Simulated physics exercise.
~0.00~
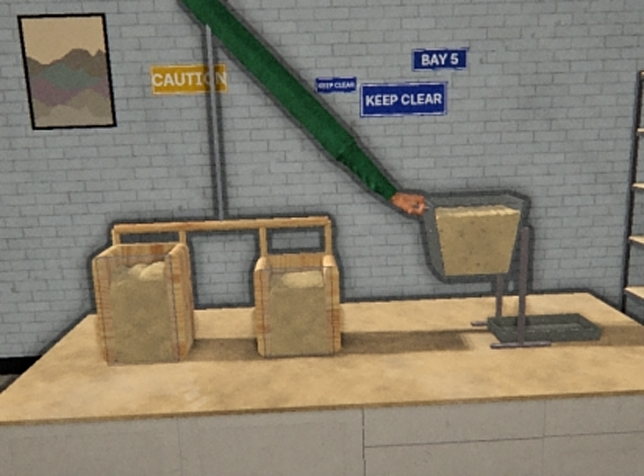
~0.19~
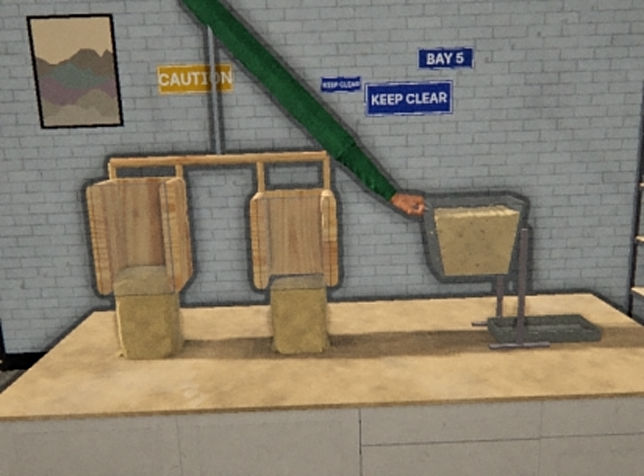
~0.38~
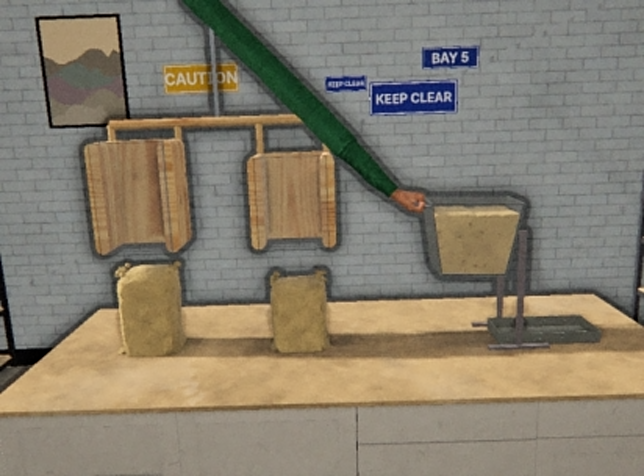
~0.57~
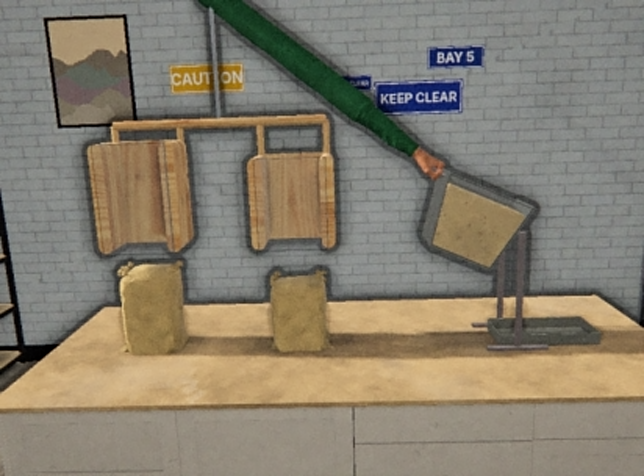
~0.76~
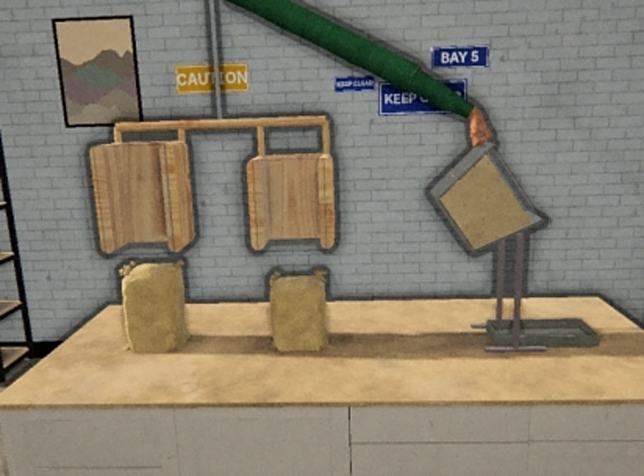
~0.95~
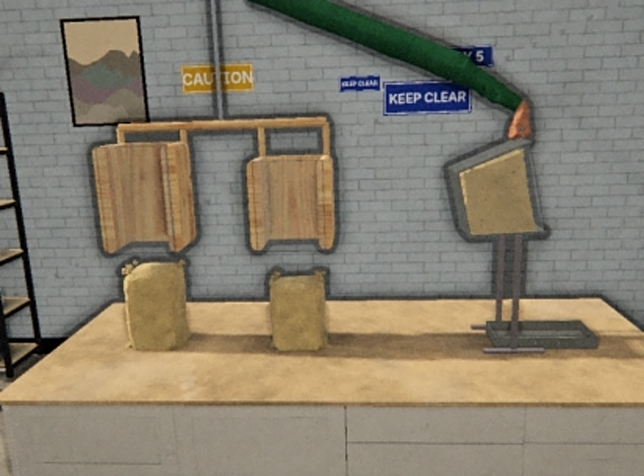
A green-sleeved arm turns a filled tub clockwise after two wooden moulds lift off pale blocks.
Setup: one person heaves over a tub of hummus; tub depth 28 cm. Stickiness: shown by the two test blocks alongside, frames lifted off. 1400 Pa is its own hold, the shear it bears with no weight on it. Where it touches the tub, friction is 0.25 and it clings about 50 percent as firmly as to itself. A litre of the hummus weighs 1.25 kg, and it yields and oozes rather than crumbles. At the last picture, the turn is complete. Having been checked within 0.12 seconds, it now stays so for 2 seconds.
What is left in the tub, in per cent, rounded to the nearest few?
Around 100 in every hundred.
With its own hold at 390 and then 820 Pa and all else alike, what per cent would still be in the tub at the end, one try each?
Result: 45 % for the first case, 70 % for the second.
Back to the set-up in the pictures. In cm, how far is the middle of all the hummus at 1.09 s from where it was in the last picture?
Something like 0 cm, I'd say.
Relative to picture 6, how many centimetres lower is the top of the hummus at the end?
0 cm or so.
After 1.09 s, the tub is at 78 degrees and holds 100 %.
After 1.26 s, the tub is at 78 degrees and holds 100 %.
After 1.43 s, the tub is at 78 degrees and holds 100 %.
After 1.60 s, the tub is at 78 degrees and holds 100 %.
After 2.95 s, the tub is at 78 degrees and holds 100 %.
